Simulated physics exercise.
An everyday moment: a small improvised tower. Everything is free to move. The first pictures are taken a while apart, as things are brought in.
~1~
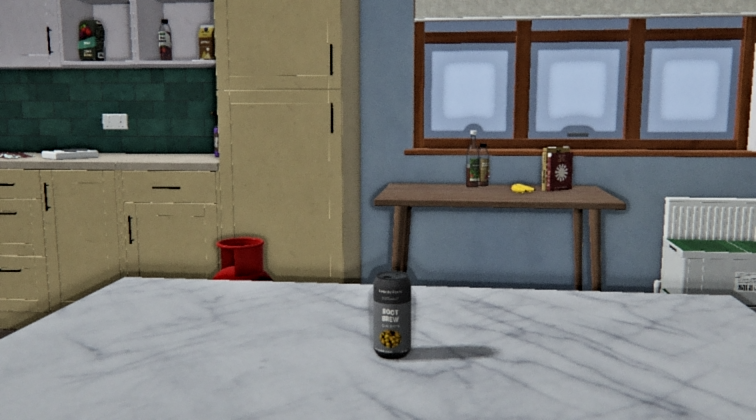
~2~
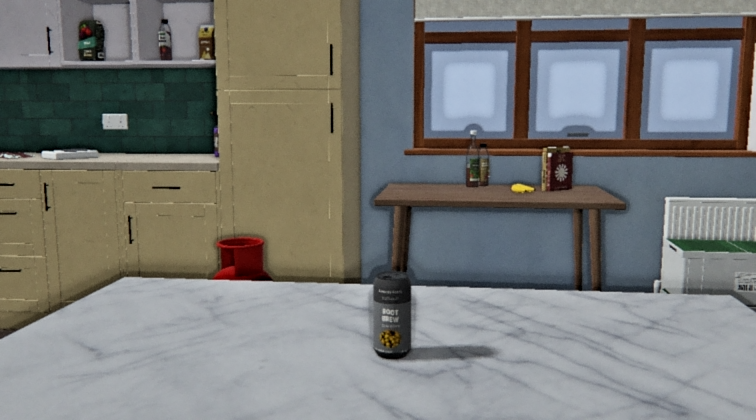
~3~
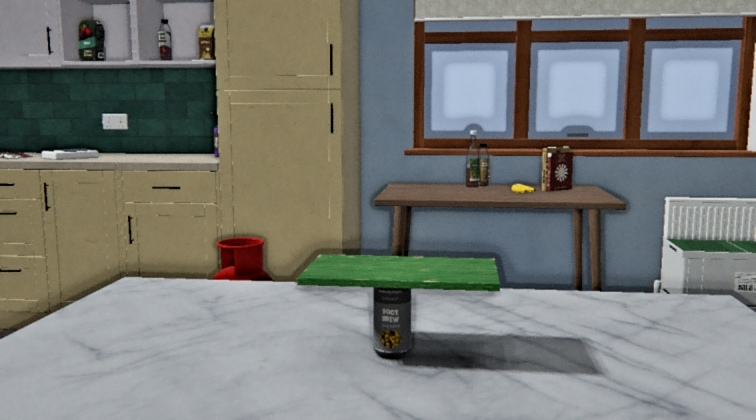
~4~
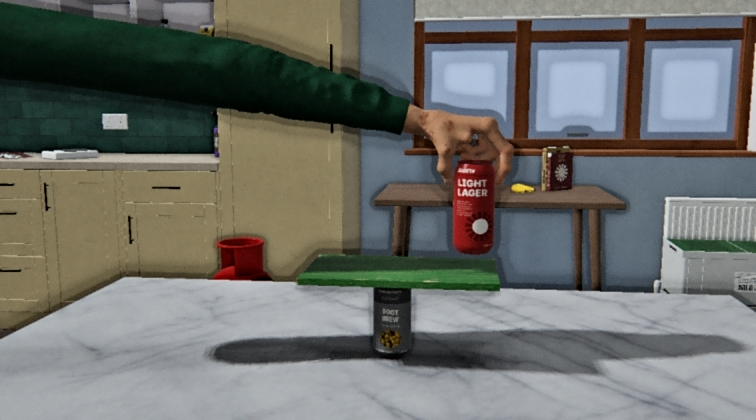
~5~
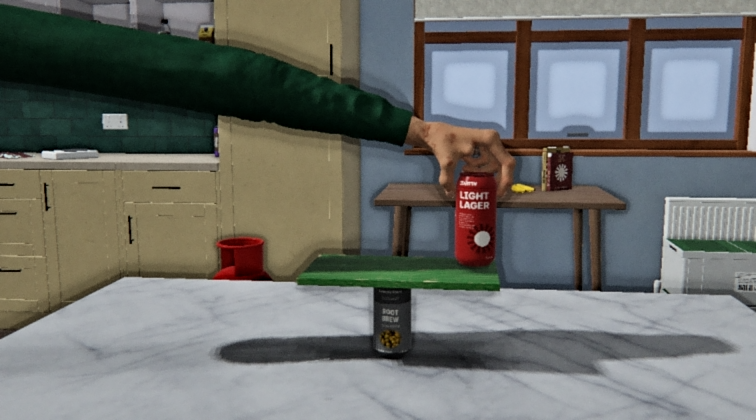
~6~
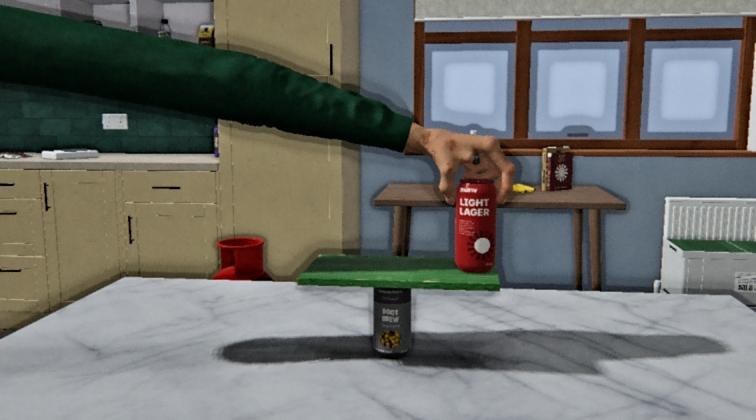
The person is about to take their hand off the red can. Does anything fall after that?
In the end the stack comes apart.
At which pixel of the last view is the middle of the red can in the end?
Around (528, 345).
Then, 0.40 s later than the last frame, red can now fallen; green board tilted by 30°.
Then, 0.50 s later than the last frame, green board tilted by 55°.
Then, 1.00 s later than the last frame, green board tilted by 63°.
When it is over, fallen, red can; lying over in the stack, green board; grey can as before. End places, in pixels of the last picture, red can near (528, 345). The stack gives way.
